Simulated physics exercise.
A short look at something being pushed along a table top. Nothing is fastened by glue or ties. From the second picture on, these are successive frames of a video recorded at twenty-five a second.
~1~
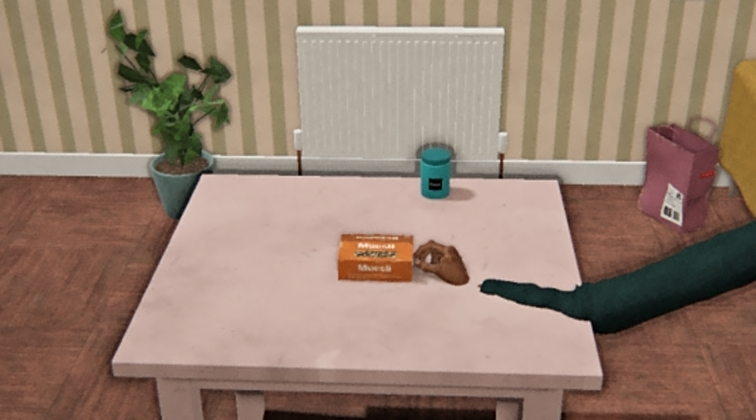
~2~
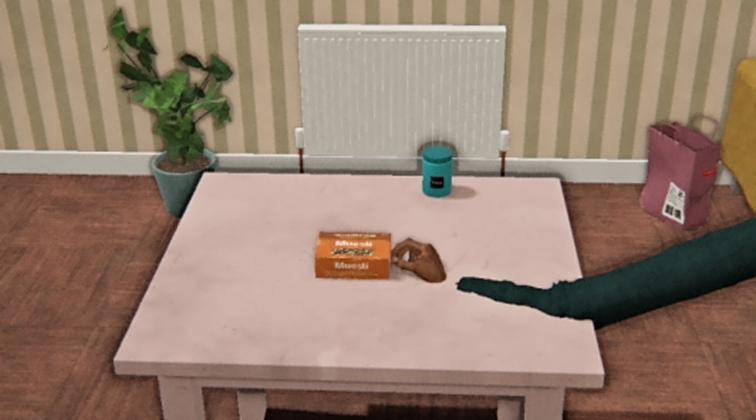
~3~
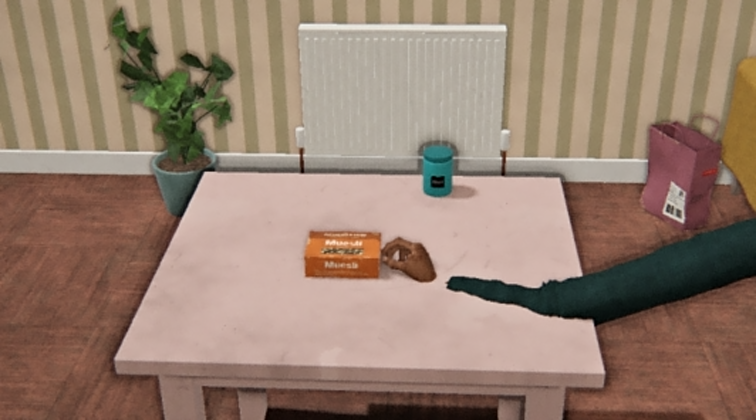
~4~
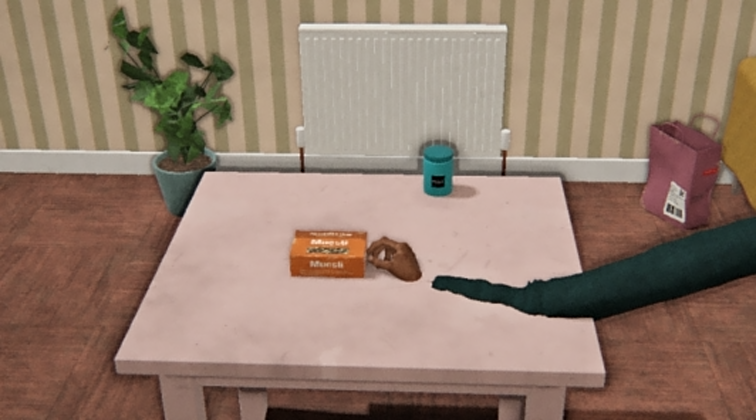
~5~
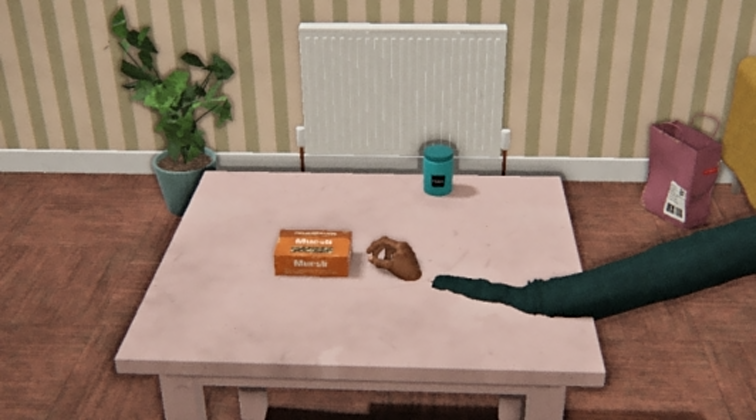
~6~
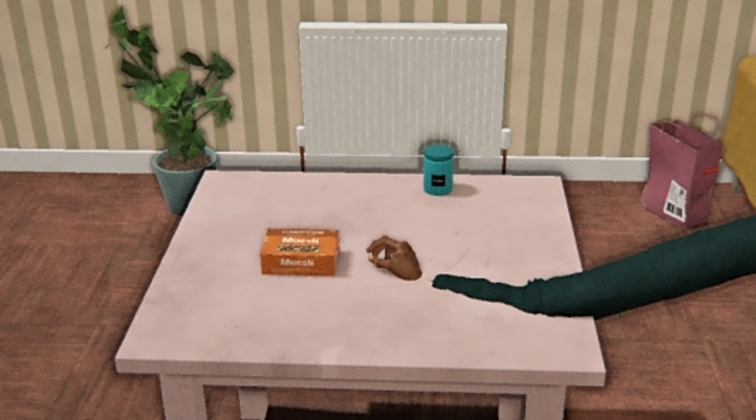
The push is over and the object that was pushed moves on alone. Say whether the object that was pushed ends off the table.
There you go, it's still up top afterwards.
Then, 0.24 s on from there, orange packet shifted about its own width near (268, 251).
Then, 0.48 s on from there, orange packet resting near (268, 251).
In the end, moved from the start, orange packet. At the end, from the last picture's camera, orange packet near (268, 251).
